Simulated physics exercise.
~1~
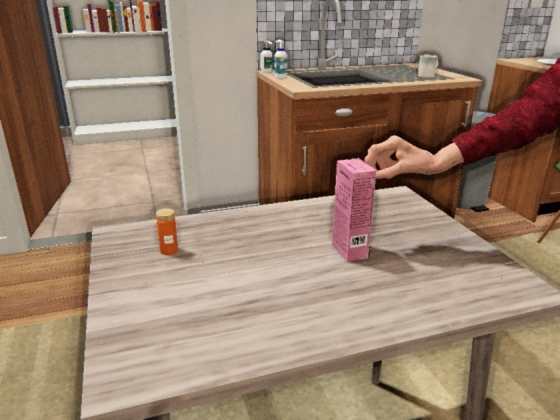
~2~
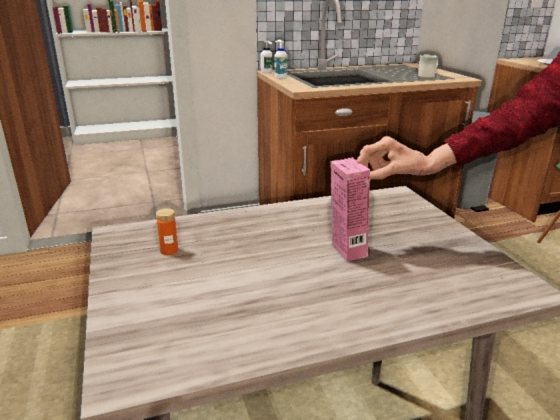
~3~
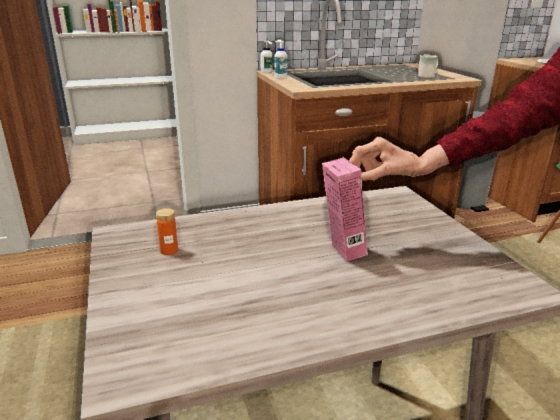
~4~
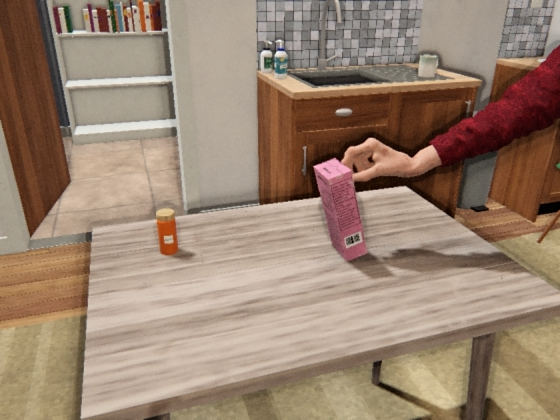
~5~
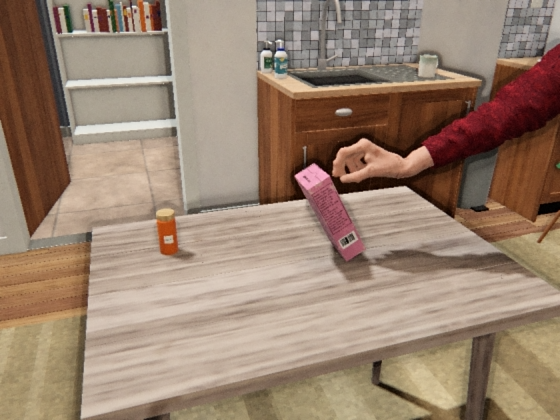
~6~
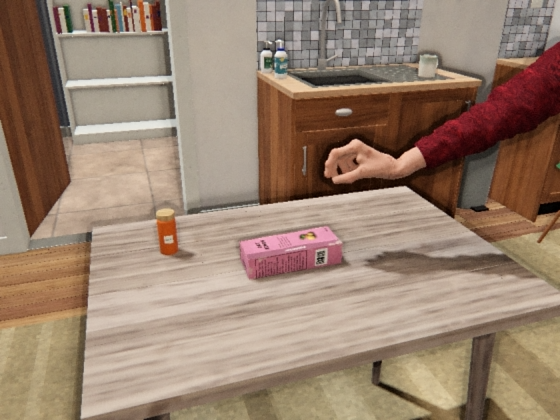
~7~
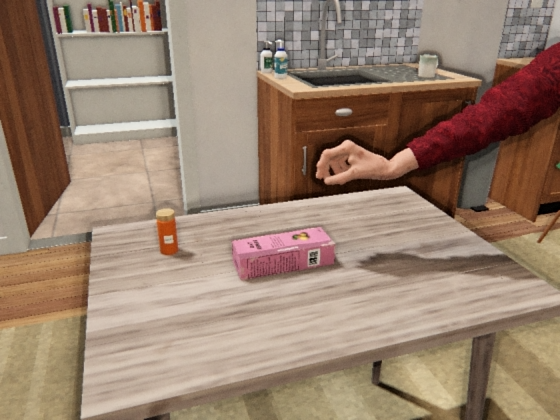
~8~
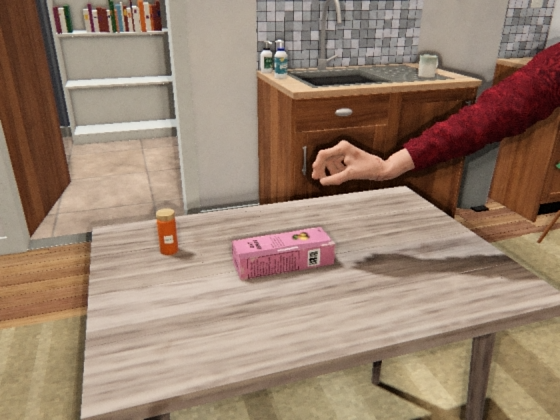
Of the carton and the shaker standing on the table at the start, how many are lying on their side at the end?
One of them is lying on its side, the pink carton, while the orange shaker is still upright.
